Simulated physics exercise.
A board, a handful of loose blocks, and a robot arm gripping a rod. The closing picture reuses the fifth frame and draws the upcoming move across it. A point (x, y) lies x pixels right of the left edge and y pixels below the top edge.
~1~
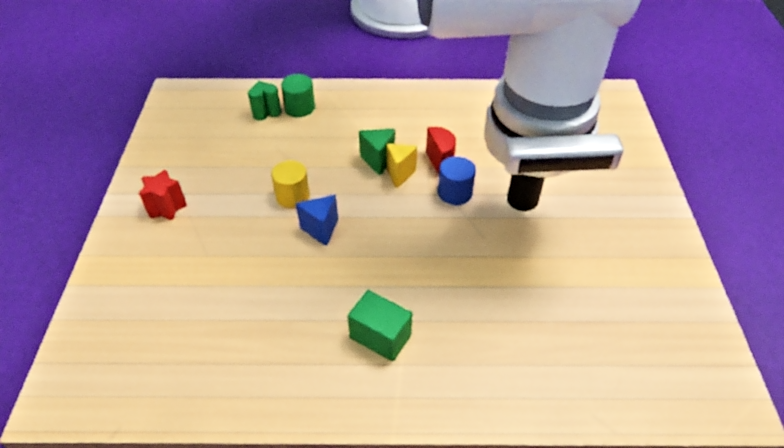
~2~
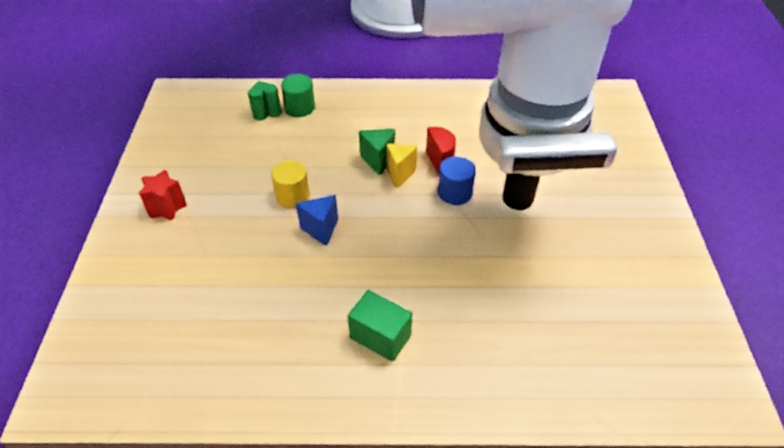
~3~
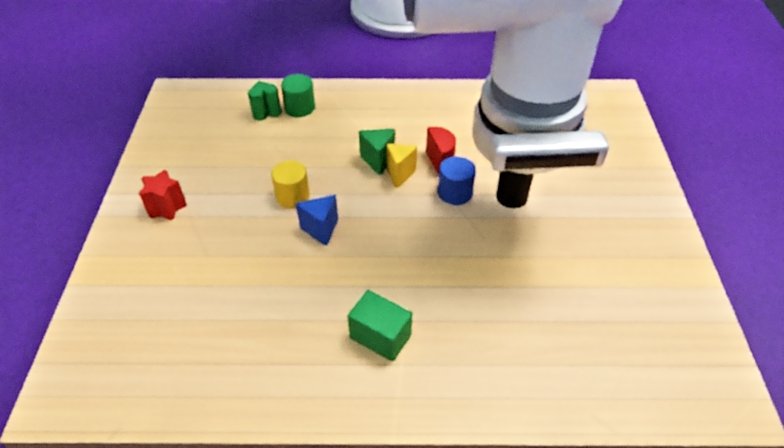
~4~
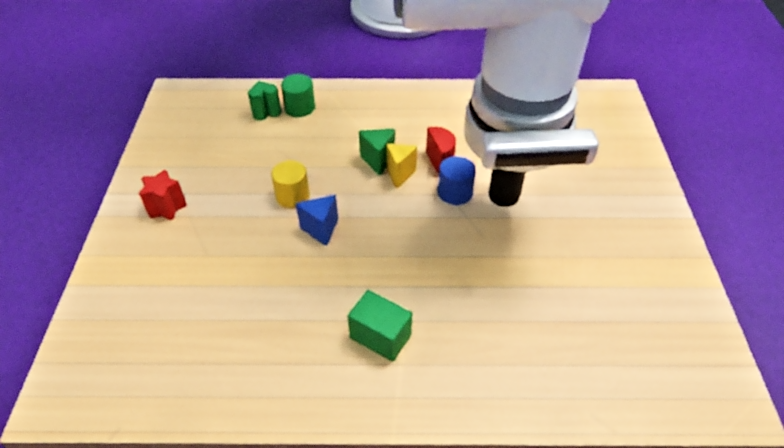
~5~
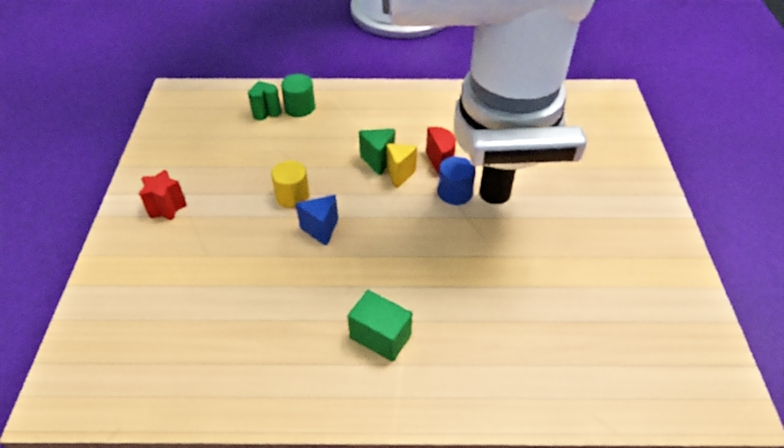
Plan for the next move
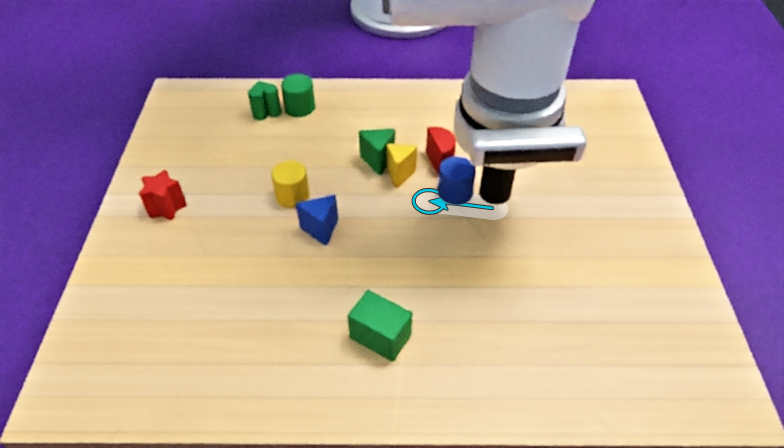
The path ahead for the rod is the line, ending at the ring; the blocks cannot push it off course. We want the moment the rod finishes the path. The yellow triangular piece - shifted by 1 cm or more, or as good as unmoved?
Somewhere new.
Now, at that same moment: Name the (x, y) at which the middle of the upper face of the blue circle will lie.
Its top face will be centred at roughly (417, 155).
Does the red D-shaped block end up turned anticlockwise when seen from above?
Answer: No.
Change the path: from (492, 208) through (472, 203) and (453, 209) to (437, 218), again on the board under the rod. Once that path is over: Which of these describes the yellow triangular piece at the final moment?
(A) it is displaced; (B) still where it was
The one that fits is B, still where it was.
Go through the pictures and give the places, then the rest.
The first picture shows rod tip at (523, 200); block tops, green triangular piece at (378, 136); yellow triangular piece at (401, 150); red D-shaped block at (443, 137); blue circle at (458, 168).
The second picture shows rod at (518, 199); blocks unchanged.
The third picture shows rod at (512, 198); blocks unchanged.
The fourth picture shows rod at (504, 196); blocks unchanged.
The fifth picture shows rod at (495, 194); green triangular piece at (378, 136); yellow triangular piece at (401, 150); red D-shaped block at (443, 137); blue circle at (458, 168).
Path on the board, from (492, 208) to (429, 201).
On the path given first. Halfway along, rod at (462, 189); red D-shaped block at (441, 135), turned 15° clockwise; blue circle at (438, 162).
At the end, rod at (430, 187); green triangular piece at (370, 134), turned 20° clockwise; yellow triangular piece at (391, 145), turned 30° anticlockwise; red D-shaped block at (439, 132), turned 35° clockwise; blue circle at (417, 155).
